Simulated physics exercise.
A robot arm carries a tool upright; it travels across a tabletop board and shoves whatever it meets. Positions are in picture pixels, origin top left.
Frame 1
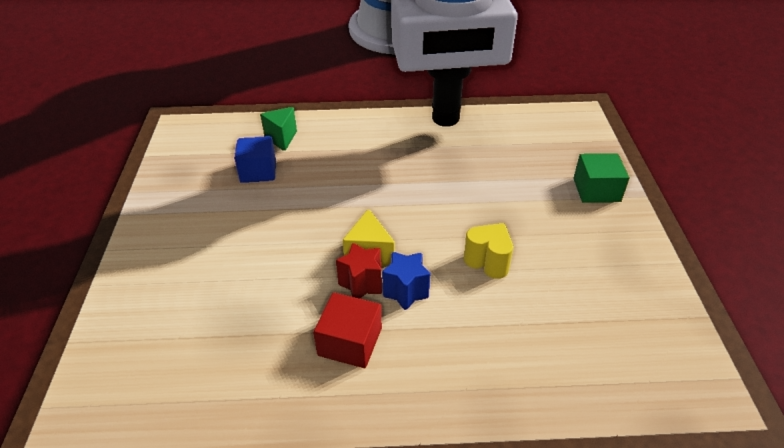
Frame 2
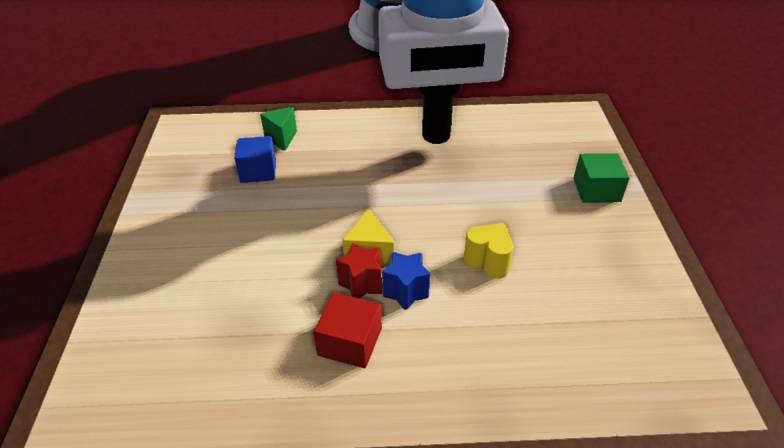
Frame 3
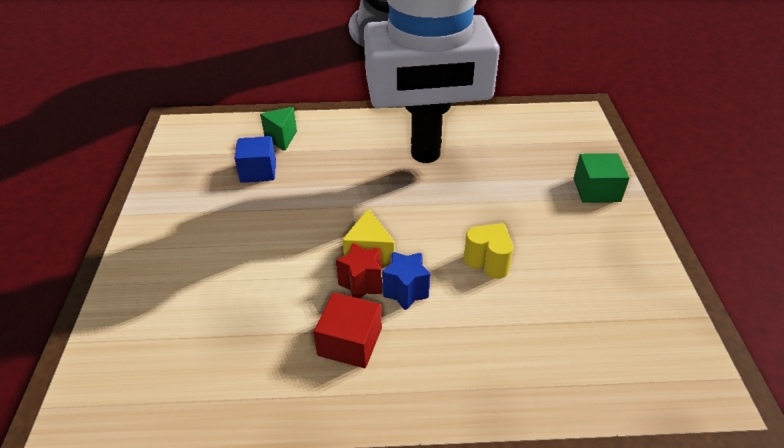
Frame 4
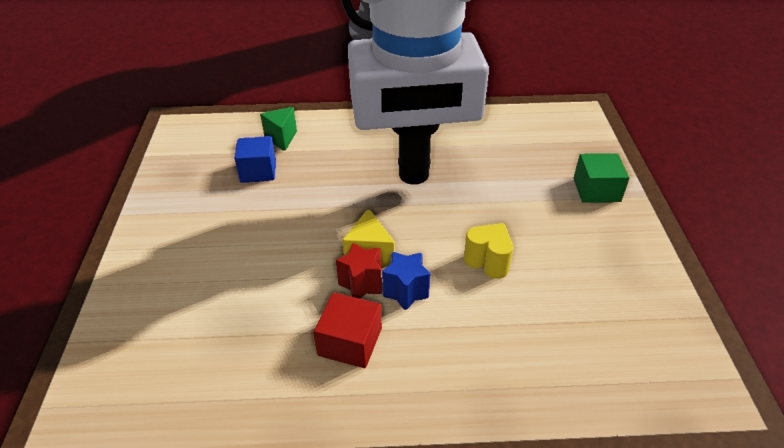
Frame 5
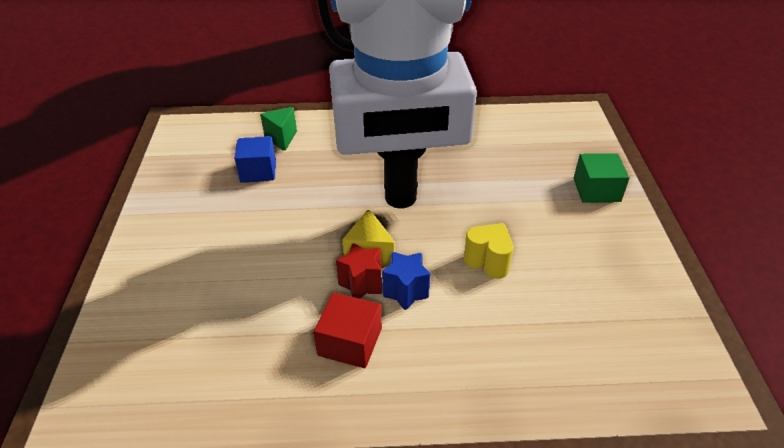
A robot arm moves forward and slightly left over a wooden board toward the yellow triangular piece.
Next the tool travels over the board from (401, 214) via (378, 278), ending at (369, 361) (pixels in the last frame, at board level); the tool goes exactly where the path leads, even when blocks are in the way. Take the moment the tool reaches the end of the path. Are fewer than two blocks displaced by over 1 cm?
My answer is no.
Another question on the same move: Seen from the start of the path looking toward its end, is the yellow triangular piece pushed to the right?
That would be a yes.
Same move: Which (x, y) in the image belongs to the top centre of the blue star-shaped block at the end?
The top centre is at (409, 289).
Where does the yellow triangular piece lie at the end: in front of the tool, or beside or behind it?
It will get left beside or behind the tool.
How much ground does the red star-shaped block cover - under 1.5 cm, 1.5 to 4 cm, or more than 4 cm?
The red star-shaped block ends up quite far away, over 4 cm.
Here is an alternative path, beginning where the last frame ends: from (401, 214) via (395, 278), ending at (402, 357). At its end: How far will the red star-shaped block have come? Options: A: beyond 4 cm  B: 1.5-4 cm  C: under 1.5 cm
The answer is B.
On the path given first. One third of the way, tool (385, 241); red star-shaped block (354, 269); yellow triangular piece (354, 241).
Two thirds of the way, tool (371, 288); red four-sided block (339, 332), turned 25° anticlockwise; red star-shaped block (332, 290), turned 45° clockwise; yellow triangular piece (339, 250), turned 30° clockwise; blue star-shaped block (410, 285), turned 70° anticlockwise.
At the end, tool (368, 346); red four-sided block (320, 361), turned 15° clockwise; red star-shaped block (331, 295), turned 90° clockwise; yellow triangular piece (339, 250), turned 30° clockwise; blue star-shaped block (409, 289), turned 95° anticlockwise.
